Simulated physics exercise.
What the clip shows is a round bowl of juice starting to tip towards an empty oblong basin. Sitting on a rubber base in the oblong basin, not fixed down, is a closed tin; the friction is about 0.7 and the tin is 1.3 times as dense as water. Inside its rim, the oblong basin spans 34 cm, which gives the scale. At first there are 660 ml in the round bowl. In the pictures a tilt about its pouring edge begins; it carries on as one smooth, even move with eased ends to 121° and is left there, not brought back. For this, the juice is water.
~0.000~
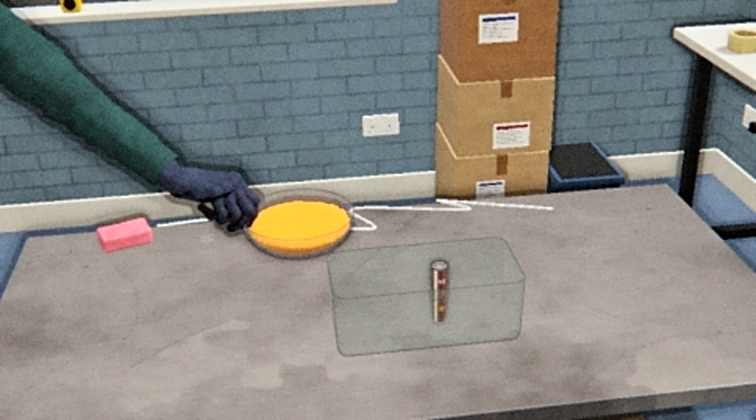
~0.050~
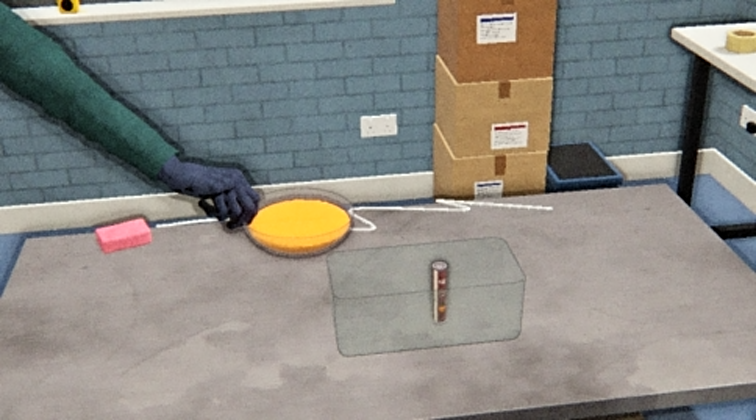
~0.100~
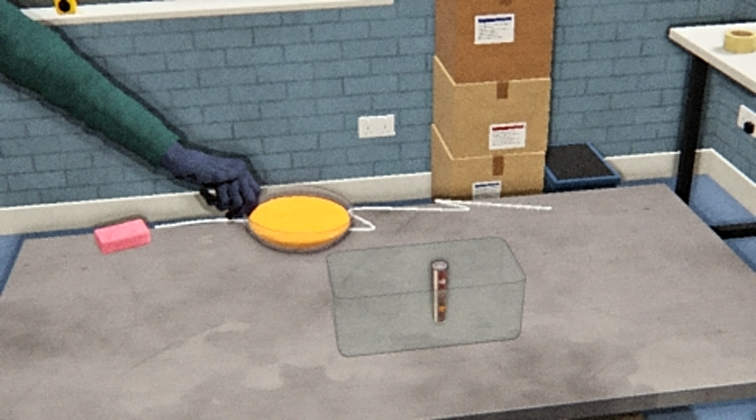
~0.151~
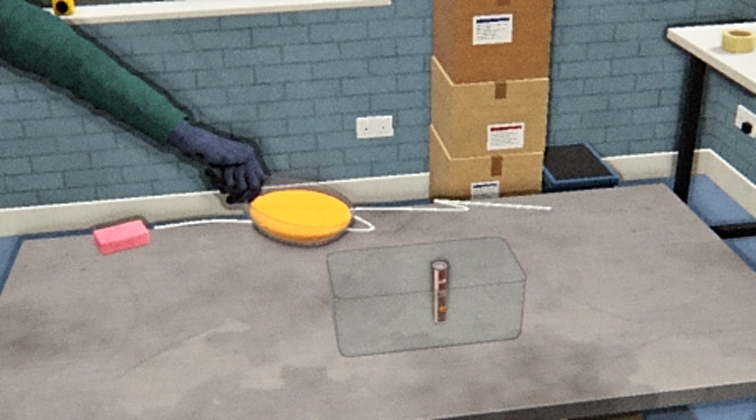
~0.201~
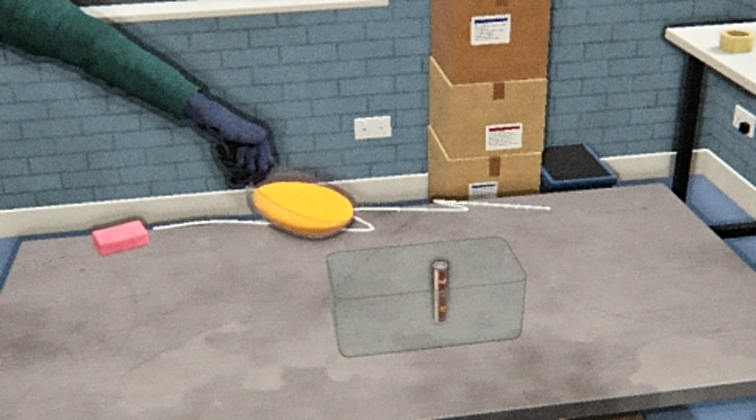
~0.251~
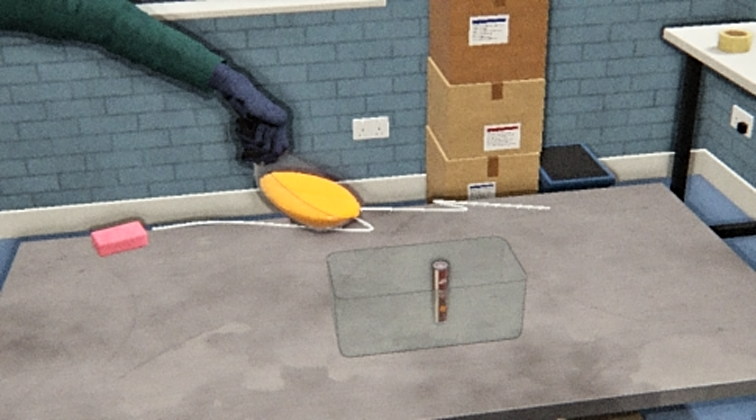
A gloved hand lifts the left side of an orange-filled bowl, tilting it rightward.
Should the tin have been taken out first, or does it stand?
It overbalances.
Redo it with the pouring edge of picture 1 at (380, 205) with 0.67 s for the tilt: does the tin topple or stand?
Result: Tin upright.
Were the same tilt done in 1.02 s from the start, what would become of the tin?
Result: Tin tipped over.
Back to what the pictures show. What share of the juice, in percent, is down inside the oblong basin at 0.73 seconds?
It works out near 94 per cent.
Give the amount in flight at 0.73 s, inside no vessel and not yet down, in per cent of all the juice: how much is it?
Near 6 percent.
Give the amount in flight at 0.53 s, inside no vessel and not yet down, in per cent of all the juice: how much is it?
Share: Roughly 72 per cent.
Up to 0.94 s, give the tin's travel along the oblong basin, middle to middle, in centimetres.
The tin is about 7 cm from where it started.
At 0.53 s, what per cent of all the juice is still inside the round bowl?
About 1 percent.
After 0.53 s the tilt is 108° and 1 per cent is still to pour; the tin stands where it began.
After 0.73 s the tilt is 121° and 0 per cent is still to pour; the tin leans 44°.
After 0.94 s the tilt is 121° and 0 per cent is still to pour; the tin lies on its side.
After 1.17 s the tilt is 121° and 0 per cent is still to pour; the tin lies on its side.
In the end the tin lies on its side.
